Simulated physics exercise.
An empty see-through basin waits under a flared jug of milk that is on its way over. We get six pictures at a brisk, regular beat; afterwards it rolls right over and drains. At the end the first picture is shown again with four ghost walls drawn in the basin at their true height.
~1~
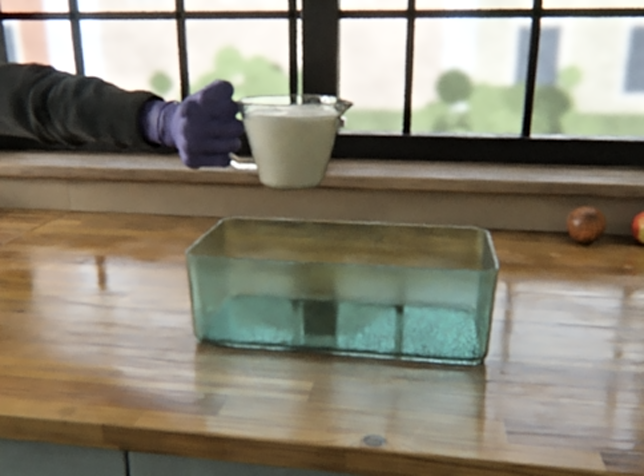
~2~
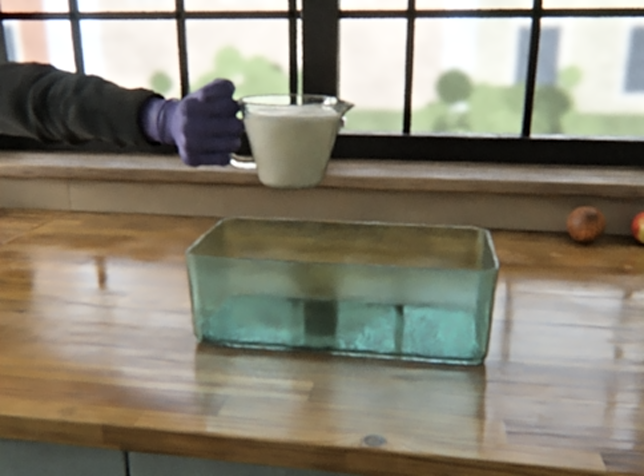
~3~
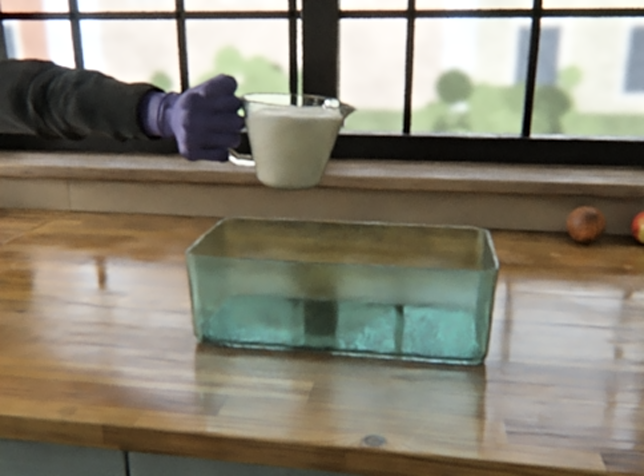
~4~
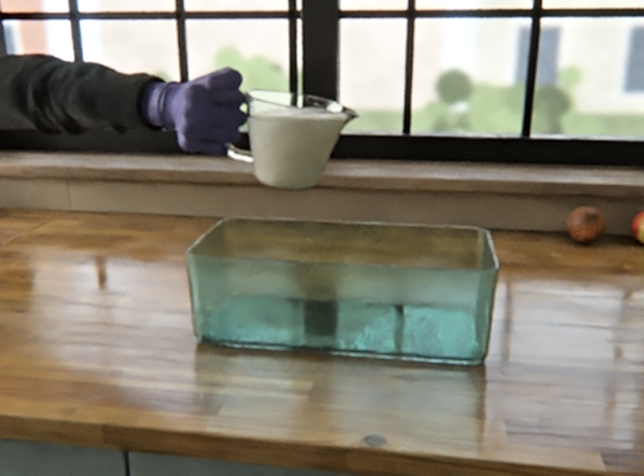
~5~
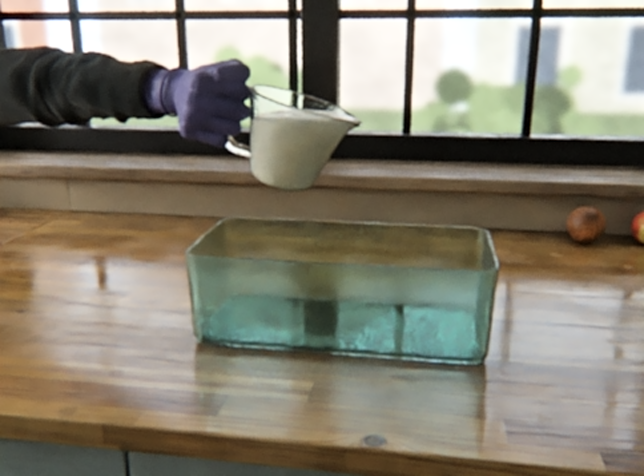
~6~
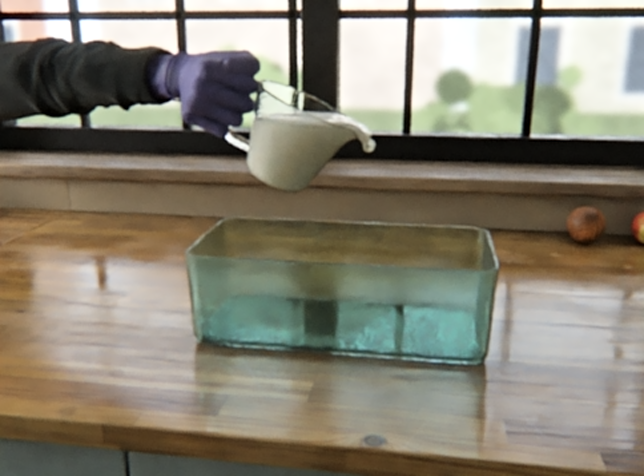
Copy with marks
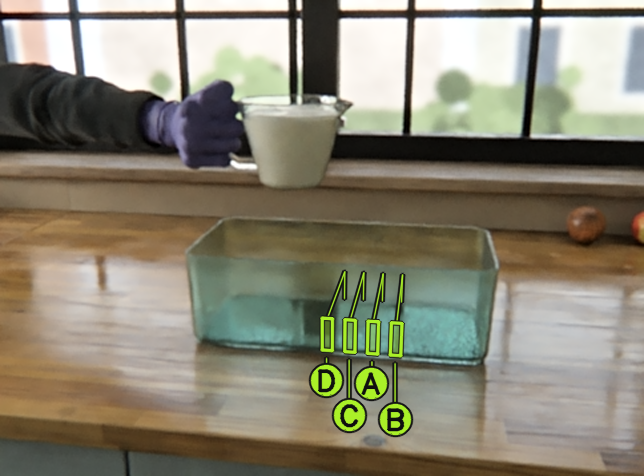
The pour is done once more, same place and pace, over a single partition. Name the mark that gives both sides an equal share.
Go for B.
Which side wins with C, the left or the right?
The right side.
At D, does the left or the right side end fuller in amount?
More ends on the right.
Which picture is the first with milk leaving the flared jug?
In picture 6.
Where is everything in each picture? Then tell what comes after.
Upright, lip at (353, 104); basin from (195, 339) to (488, 361); nothing has left yet, in the first picture.
Upright, lip at (354, 105); nothing has left yet, in the second picture.
Tipped about 4°, lip at (356, 109); nothing has left yet, in the third picture.
Tipped about 10°, lip at (359, 115); nothing has left yet, in the fourth picture.
Tipped about 17°, lip at (361, 124); nothing has left yet, in the fifth picture.
Tipped about 25°, lip at (363, 135); milk is over the lip, down to (370, 148), in the sixth picture.
On the marked copy, A at (371, 361); B at (395, 363); C at (349, 359); D at (326, 358).
Choosing A, about 15 % ends left of the wall and 84 % right of it.
Choosing B, about 46 % ends left of the wall and 53 % right of it.
Choosing C, about 4 % ends left of the wall and 95 % right of it.
Choosing D, about 2 % ends left of the wall and 97 % right of it.
